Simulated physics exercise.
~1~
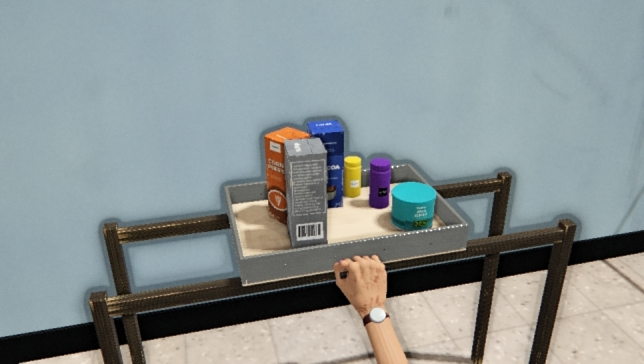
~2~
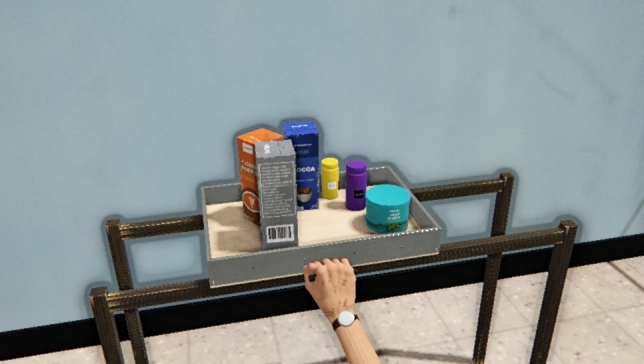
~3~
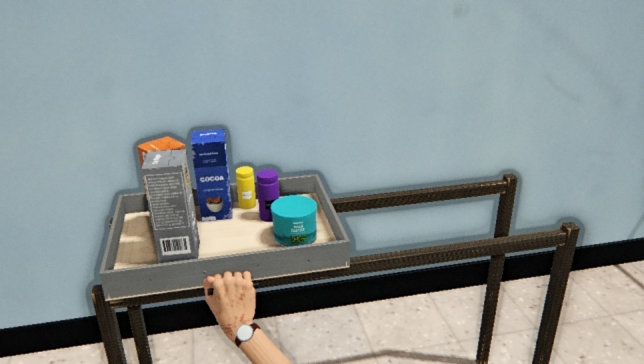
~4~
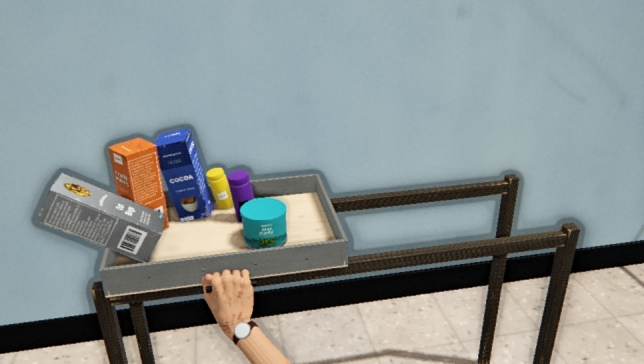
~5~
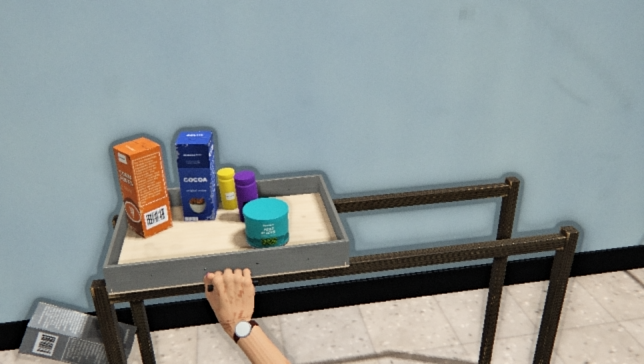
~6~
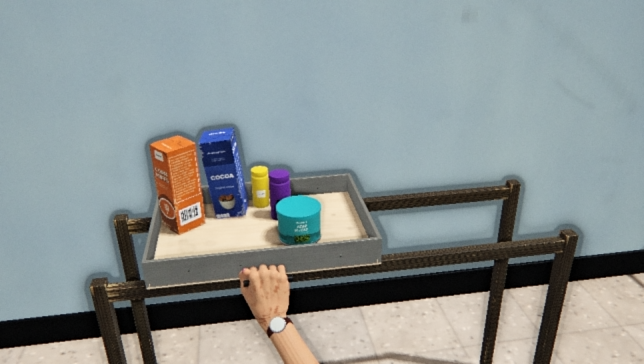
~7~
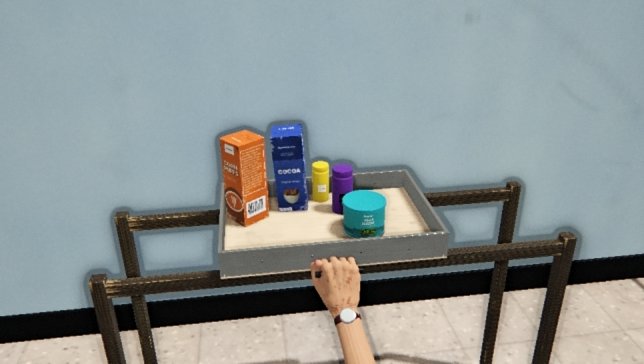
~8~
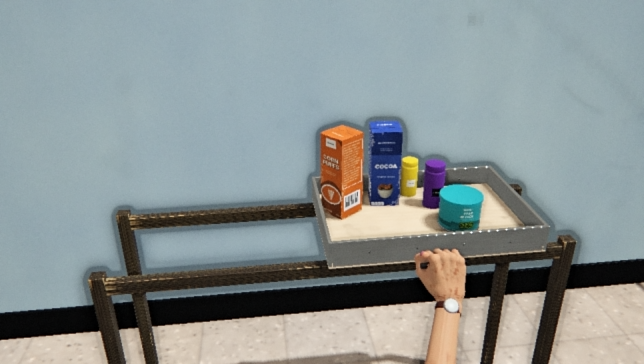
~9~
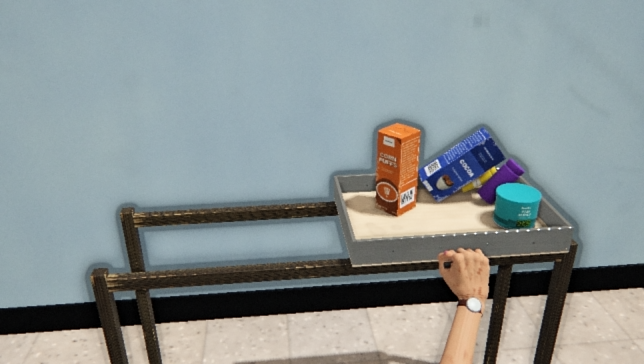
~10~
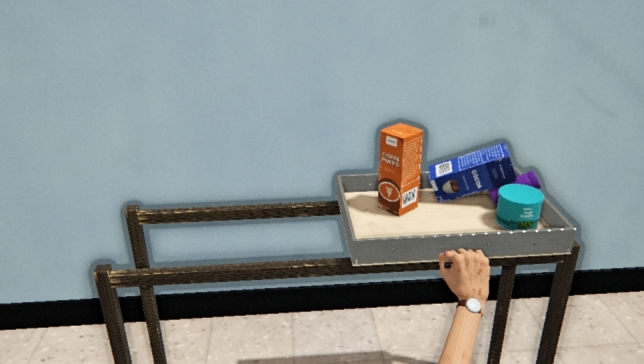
Grey carton toppling off a tray slid left by a hand, then blue carton and two shakers falling over inside at right.
